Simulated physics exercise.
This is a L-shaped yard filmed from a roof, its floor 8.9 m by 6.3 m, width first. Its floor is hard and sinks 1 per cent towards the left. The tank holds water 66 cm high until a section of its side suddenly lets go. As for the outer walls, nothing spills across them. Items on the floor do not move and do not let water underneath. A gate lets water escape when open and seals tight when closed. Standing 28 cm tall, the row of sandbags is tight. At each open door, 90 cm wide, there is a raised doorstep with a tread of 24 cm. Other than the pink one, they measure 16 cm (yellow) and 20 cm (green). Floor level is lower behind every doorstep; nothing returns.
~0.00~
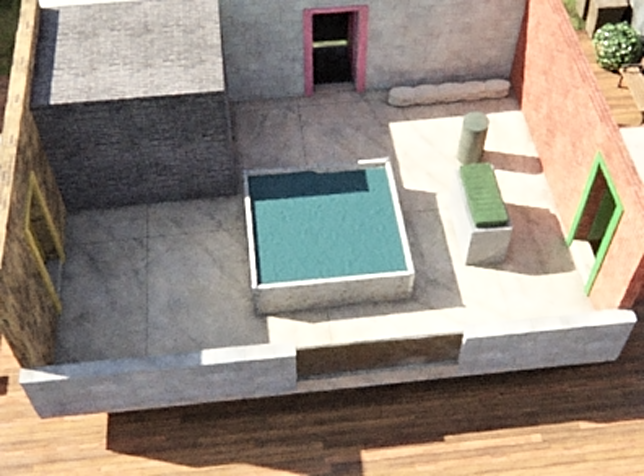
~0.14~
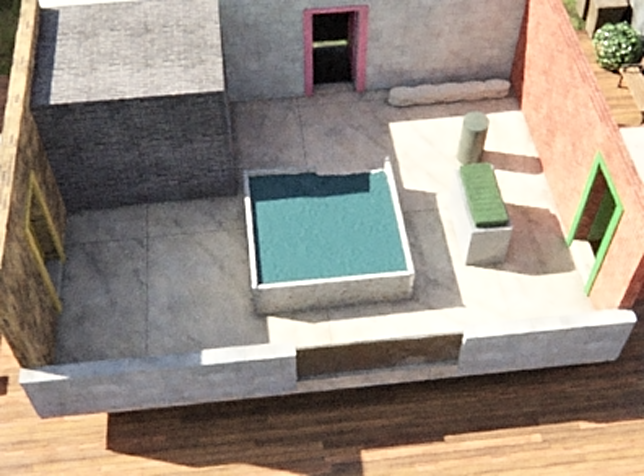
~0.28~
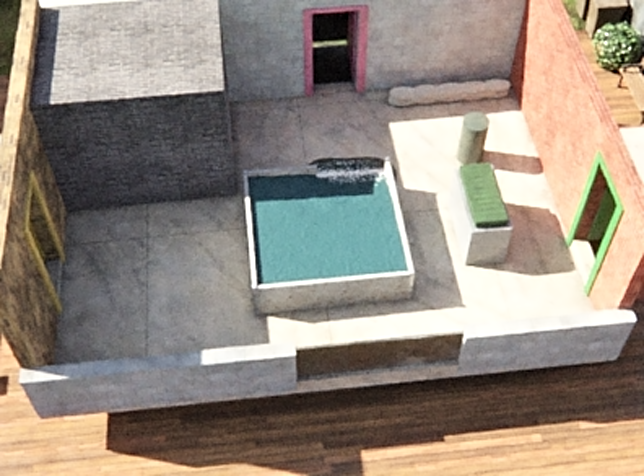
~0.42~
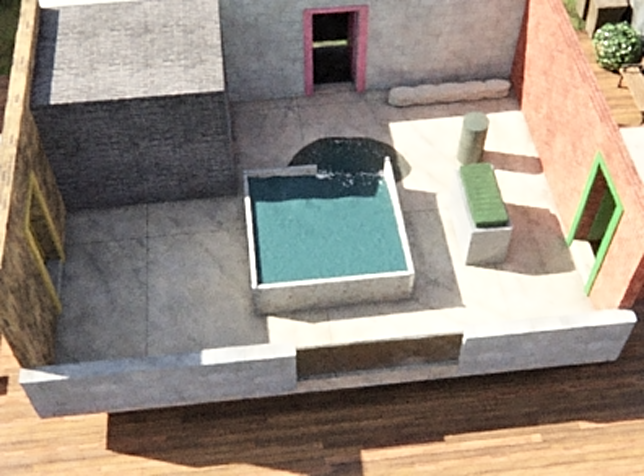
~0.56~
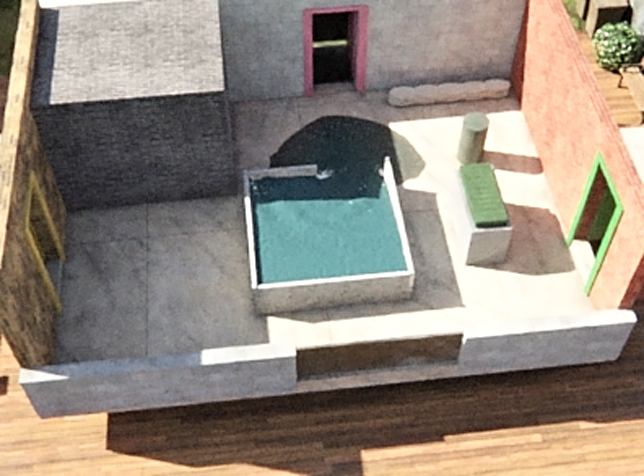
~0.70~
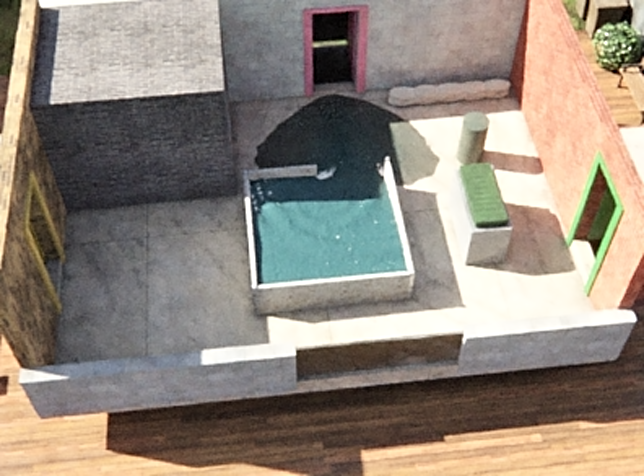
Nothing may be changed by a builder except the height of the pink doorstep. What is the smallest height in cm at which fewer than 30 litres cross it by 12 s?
About 30 cm.
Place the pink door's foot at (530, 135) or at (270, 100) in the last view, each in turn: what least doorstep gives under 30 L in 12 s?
Minimums: Roughly 15 cm and 23 cm.
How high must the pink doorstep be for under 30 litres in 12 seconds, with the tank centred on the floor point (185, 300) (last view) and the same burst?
You'd need some 13.5 cm.
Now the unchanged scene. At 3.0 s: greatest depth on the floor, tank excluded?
I'd put it near 37 cm.
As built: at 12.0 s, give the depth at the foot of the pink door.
Some 11.5 cm.
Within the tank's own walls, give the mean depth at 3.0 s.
It averages roughly 36 centimetres.
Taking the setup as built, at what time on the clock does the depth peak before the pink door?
I'd say near 2.6 seconds.
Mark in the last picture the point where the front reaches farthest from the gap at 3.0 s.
Pixel close to (508, 83).
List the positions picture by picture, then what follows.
The first frame shows still water, 66 cm deep, in the tank at (325, 223); the pink door at (335, 54) is dry.
In the second frame, water pours out on the far side and has run 0.4 m, to a hidden place; about 9 cm deep outside, 66 cm at the back.
In the third frame, the gap is on the far side, the front 0.8 m out at (318, 163); the back of the tank holds 66 cm.
In the fourth frame, the gap is on the far side, the front 1.3 m out at (321, 142); the back of the tank holds 66 cm.
In the fifth frame, the gap is on the far side, the front 1.9 m out at (323, 120); the back of the tank holds 66 cm.
In the sixth frame, the gap is on the far side, the front 2.5 m out at (326, 99); the back of the tank holds 66 cm; the pink door at (335, 54), 2.7 m from the gap, is still 0.2 m from the nearest water.
After 1.4 s water covers 20 % of the floor, deepest (40 cm) near (369, 182); 14 cm at the pink door, 78 litres in over its 5 cm doorstep.
After 3.0 s water covers 30 % of the floor, deepest (37 cm) near (508, 83); 28 cm at the pink door, 397 litres in over its 5 cm doorstep.
After 12.0 s water covers 85 % of the floor, deepest (14 cm) near (254, 193); 12 cm at the pink door, 997 litres in over its 5 cm doorstep.
At the pink door as built, the water arrived by 0.8 s and peaked near 30 cm at 2.6 s.
With a doorstep of 27.5 cm, 56 litres would have come in within the 12 s; with 37 cm, 1 litre. So under 30 litres takes about 30 cm.
